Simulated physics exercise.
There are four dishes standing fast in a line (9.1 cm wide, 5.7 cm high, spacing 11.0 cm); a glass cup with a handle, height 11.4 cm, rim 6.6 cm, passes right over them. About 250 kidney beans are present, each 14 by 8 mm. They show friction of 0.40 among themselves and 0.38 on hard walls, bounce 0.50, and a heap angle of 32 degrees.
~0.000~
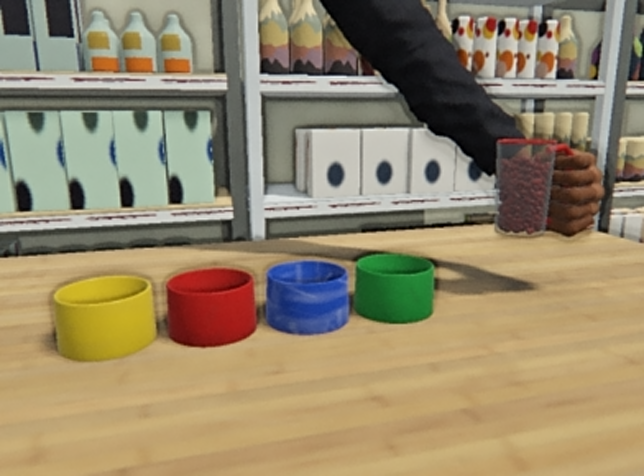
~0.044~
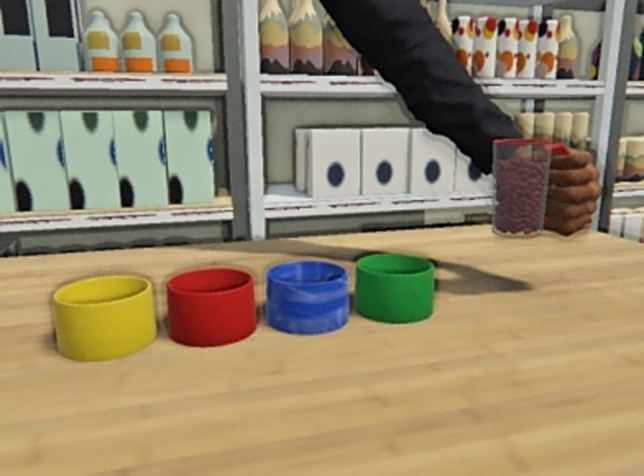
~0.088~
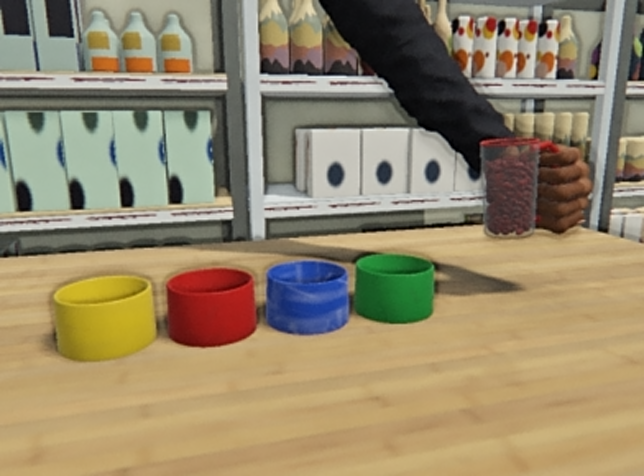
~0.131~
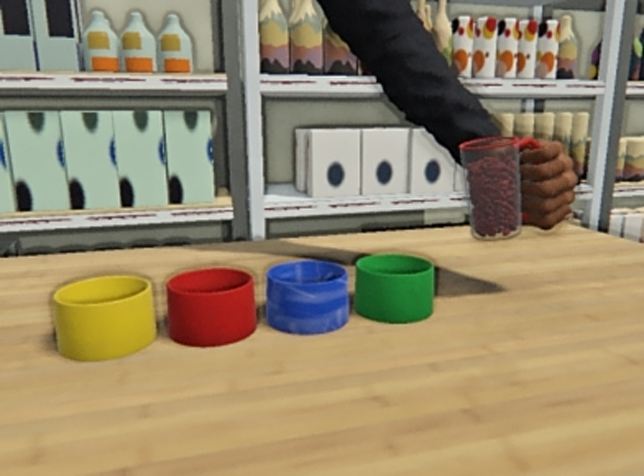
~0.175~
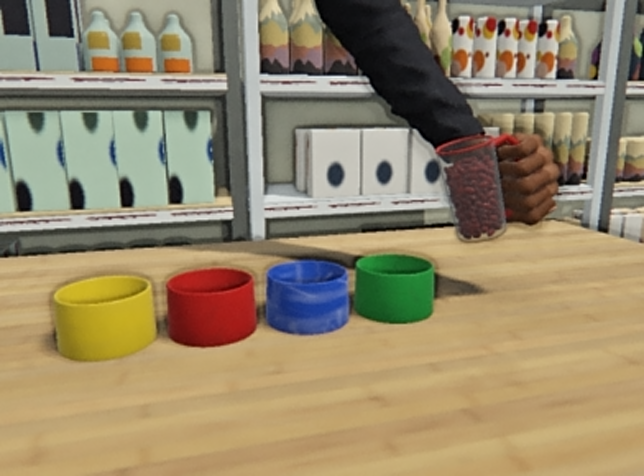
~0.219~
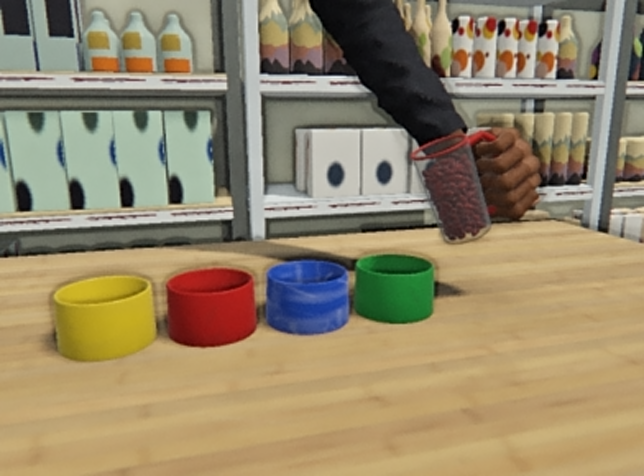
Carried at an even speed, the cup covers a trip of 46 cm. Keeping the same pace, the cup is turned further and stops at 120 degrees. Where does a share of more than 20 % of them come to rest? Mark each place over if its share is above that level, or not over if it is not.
Red dish: Not over, blue dish: Not over, green dish: Not over, yellow dish: Over, counter: Over.
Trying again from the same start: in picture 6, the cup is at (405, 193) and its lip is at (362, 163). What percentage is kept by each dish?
Red: 0 / blue: 0 / green: 0 / yellow: 70.
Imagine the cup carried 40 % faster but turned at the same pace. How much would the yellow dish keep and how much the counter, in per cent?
Then: Yellow 70; counter 30.
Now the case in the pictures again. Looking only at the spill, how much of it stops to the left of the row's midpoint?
Roughly 100 per cent.
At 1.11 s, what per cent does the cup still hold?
About 0 per cent.
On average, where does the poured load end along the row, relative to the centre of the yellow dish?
I'd put it near 7 cm to the left of the dish's middle.
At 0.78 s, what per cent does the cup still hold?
95 %.
Then, at 0.55 s, tilt 70 degrees; cup holds 100 %.
Then, at 0.78 s, tilt 103 degrees; cup holds 95 %, yellow 5 %.
After 1.11 s, tilt 120 degrees; cup holds 0 %, yellow 55 %.
At rest (2.5 s), red 0 %, blue 0 %, green 0 %, yellow 55 %, counter 45 %.
